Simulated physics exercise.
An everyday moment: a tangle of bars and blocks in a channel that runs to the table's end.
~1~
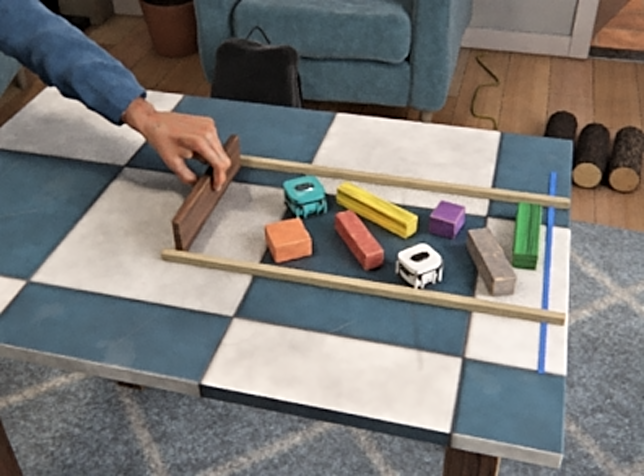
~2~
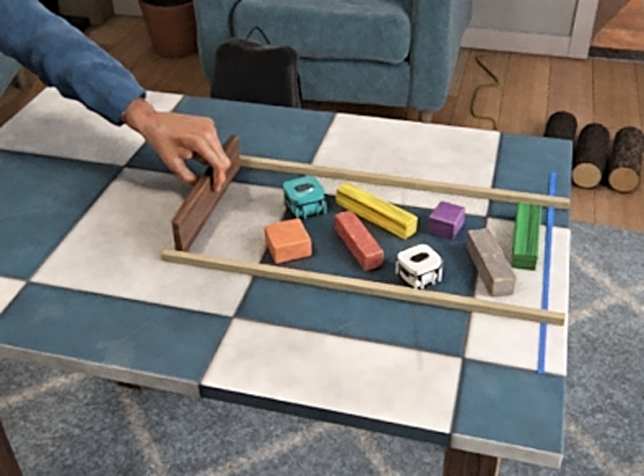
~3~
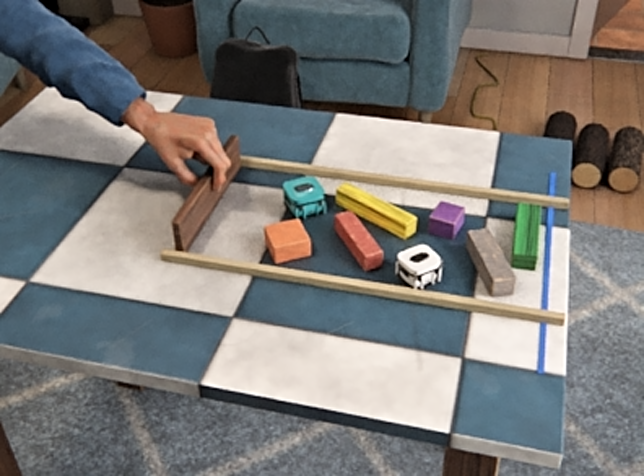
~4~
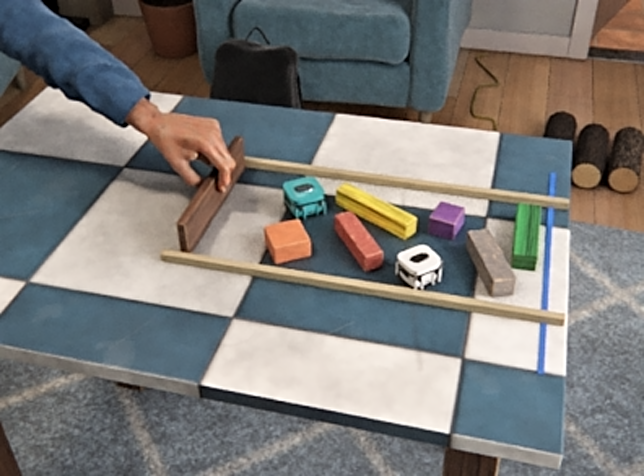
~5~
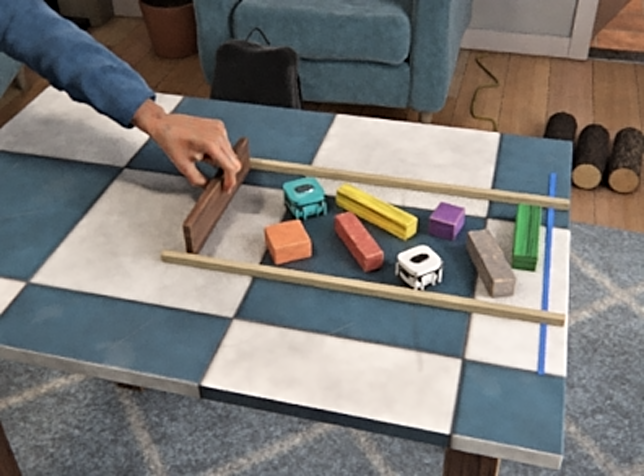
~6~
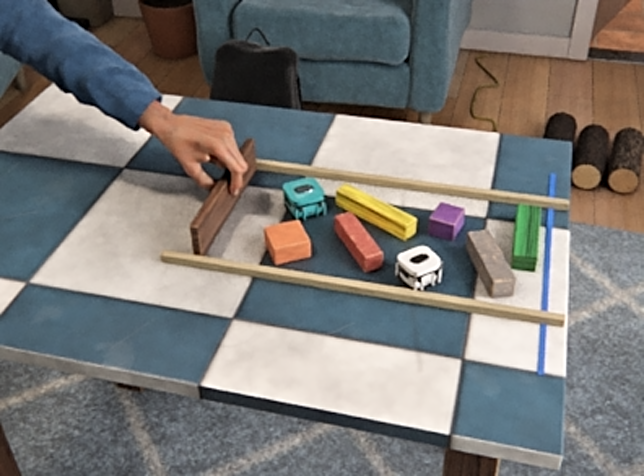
A hand in a blue sleeve holds a dark wooden board upright at the left end of a channel on a checkered table, barely moving it at first. It then slides the board slightly right, toward the turquoise case and orange block, while the scattered bars and blocks stay still.
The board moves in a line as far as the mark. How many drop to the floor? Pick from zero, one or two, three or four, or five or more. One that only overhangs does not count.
Here the number that fall off is five or more.
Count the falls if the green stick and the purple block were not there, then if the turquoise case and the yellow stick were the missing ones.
The counts: 5 and 5.
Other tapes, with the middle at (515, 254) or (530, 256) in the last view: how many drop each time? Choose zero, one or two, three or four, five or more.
Taking them in turn, either three or four; more than four.
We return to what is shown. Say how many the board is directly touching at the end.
1 of them.
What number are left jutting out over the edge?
1 of them.
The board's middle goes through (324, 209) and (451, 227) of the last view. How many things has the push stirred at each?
The counts are 4 and 8.
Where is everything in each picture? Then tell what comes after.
Green stick (527, 235); grey bar (491, 261); purple block (447, 219); board (209, 191); tape (548, 257), in the first frame.
Grey bar (490, 262); red bar (358, 240), in the second frame.
Purple block (447, 220); white case (419, 268), in the third frame.
Green stick (526, 236); orange block (287, 241), in the fourth frame.
Grey bar (490, 263); turquoise case (305, 199), in the fifth frame.
Green stick (526, 237); grey bar (490, 263); purple block (447, 221); board (226, 195); tape (548, 259), in the sixth frame.
A little later, none off yet; green stick at rest near (526, 237); grey bar at rest near (490, 263); purple block at rest near (447, 221).
Next, none off yet; green stick at rest near (526, 237); grey bar moving near (498, 263); purple block shifted about its own width near (483, 219).
Later still, none off yet; green stick on its side near (586, 262); grey bar tilted a little near (581, 279); purple block shifted well along near (552, 215).
When it is over, the number that fall off is five or more; down, turquoise case, red bar, yellow stick, white case, purple block, grey bar and green stick.
